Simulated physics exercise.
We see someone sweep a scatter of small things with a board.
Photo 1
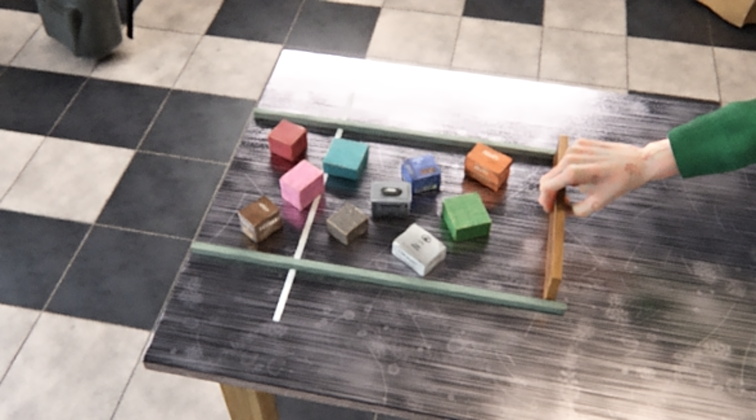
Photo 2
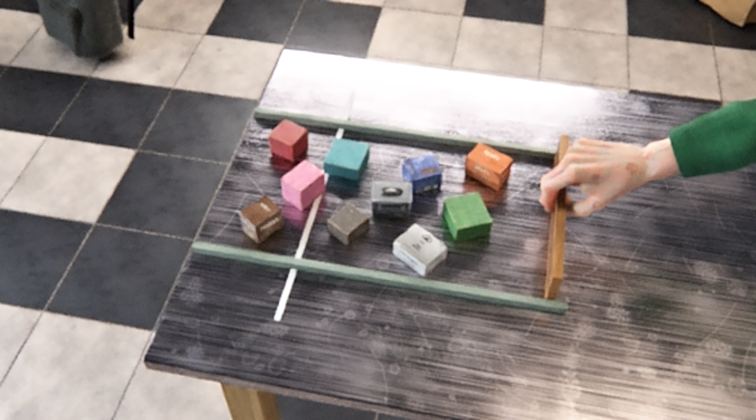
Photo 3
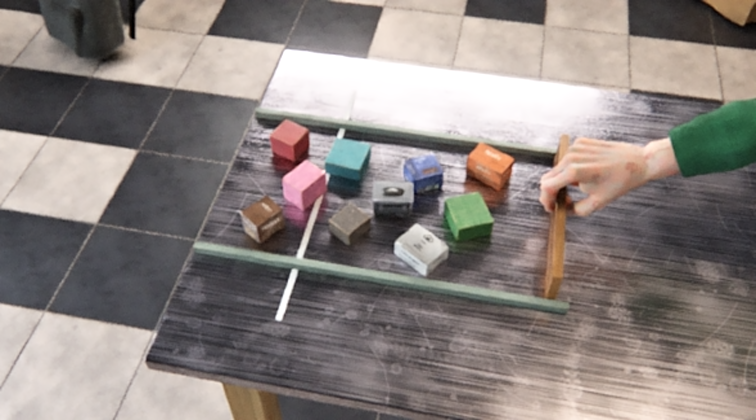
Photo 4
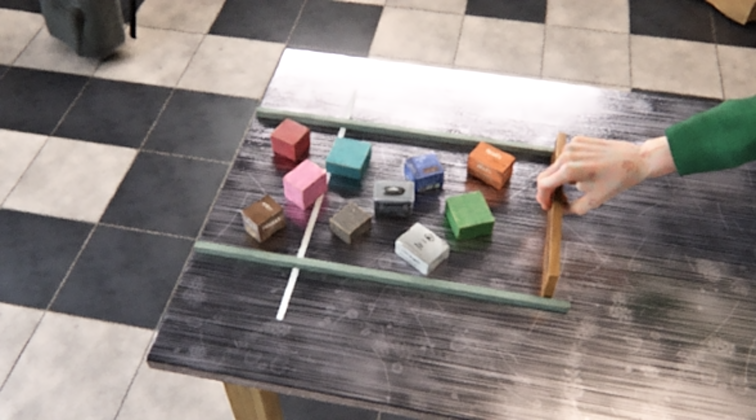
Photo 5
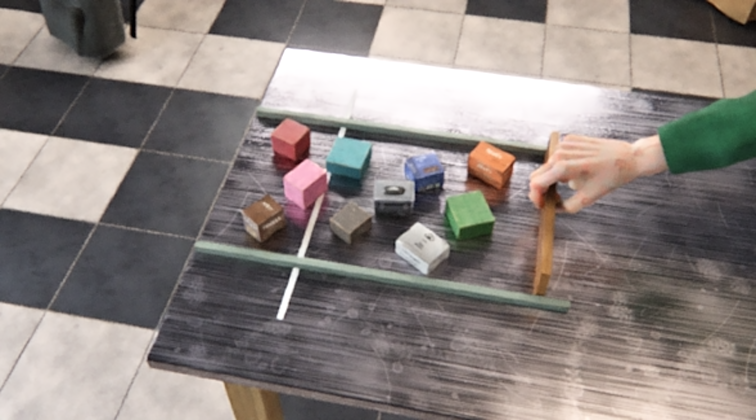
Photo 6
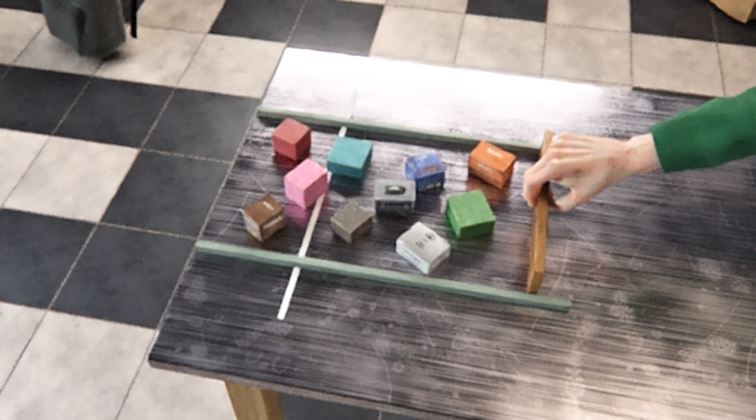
To begin with, a hand in a green sleeve holds a wooden board upright at the right of a scatter of small coloured blocks lying between two green strips on a dark table. The hand then slides the board slightly left toward the blocks, which stay where they are.
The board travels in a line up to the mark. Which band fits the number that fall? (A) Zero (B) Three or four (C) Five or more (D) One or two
Option A: Zero.
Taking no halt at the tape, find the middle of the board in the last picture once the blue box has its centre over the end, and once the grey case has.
For the blue box at (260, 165), for the grey case at (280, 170).
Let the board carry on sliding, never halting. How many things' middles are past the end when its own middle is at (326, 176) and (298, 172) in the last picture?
It would be 0 and 2.
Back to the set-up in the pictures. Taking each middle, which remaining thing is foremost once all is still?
The answer: The red block.
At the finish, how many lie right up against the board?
The count in contact is 3.
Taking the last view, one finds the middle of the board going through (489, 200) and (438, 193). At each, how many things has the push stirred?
Moved so far: 2, then 5.
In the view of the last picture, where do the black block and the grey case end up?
In the last picture the black block sits around (264, 205) and the grey case around (268, 178).
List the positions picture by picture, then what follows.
Red block (288, 141); brown box (261, 219); pink block (303, 185); board (557, 214); tape (320, 191), in the first frame.
Brown box (262, 219); white box (420, 250), in the second frame.
Pink block (305, 185); board (558, 213), in the third frame.
Red block (291, 140); blue box (424, 173), in the fourth frame.
Brown box (264, 218); black block (351, 223), in the fifth frame.
Red block (292, 139); brown box (265, 218); pink block (307, 184); board (541, 208); tape (324, 189), in the sixth frame.
A little later, none off yet; red block at rest near (292, 139); brown box at rest near (265, 218); pink block at rest near (307, 184).
Next, none off yet; red block at rest near (292, 139); brown box at rest near (265, 218); pink block shifted a little near (294, 184).
When it is over, the number that fall off is zero.
